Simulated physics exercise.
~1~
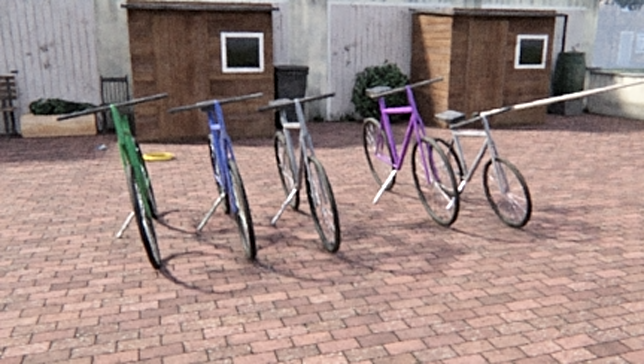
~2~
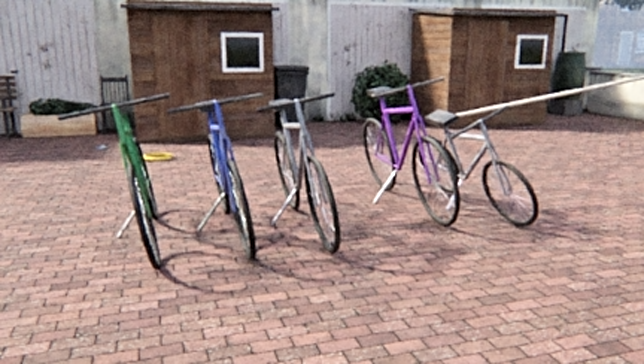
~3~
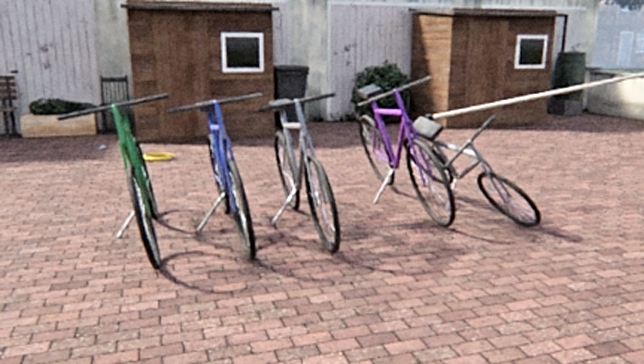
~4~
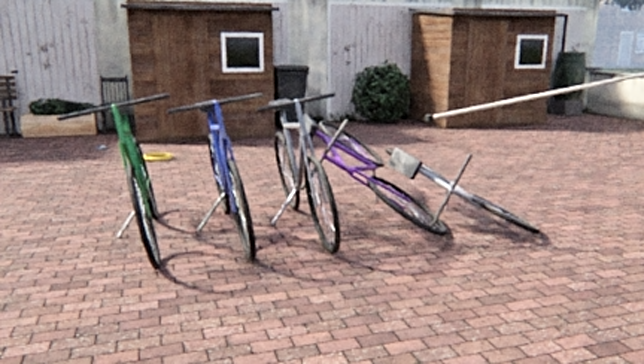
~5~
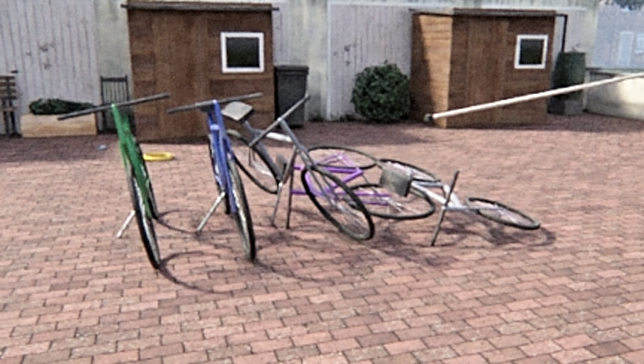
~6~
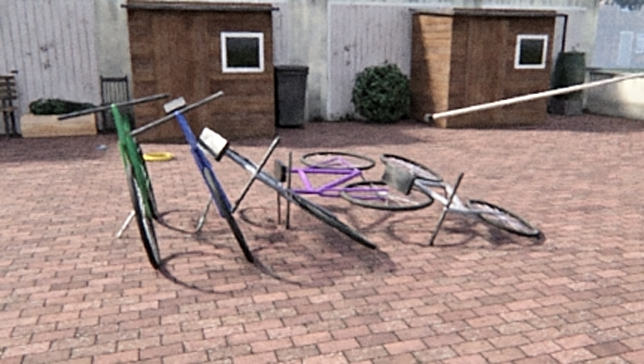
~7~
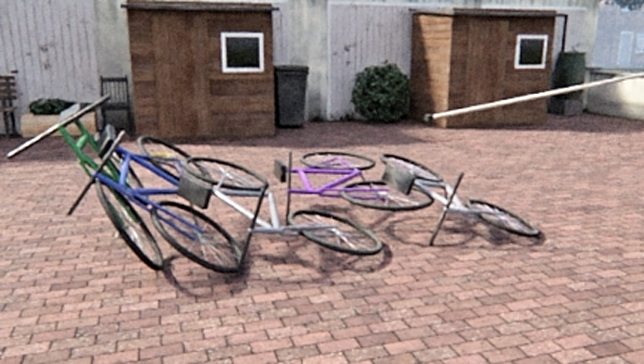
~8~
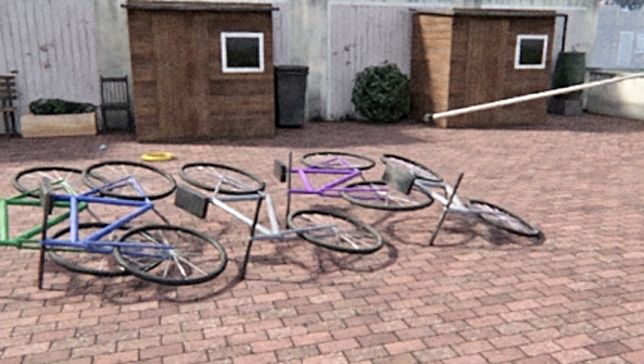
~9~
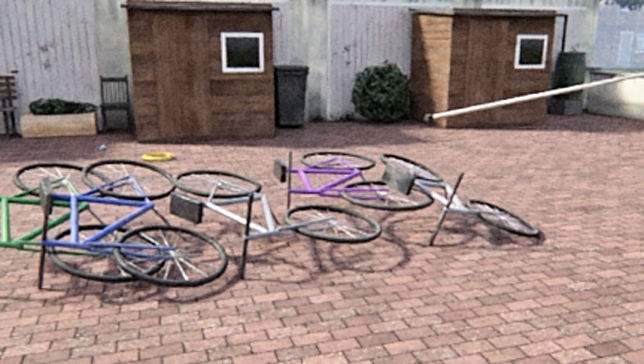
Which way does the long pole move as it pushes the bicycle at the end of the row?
The pole moves to the left, pushing against the rightmost bicycle.
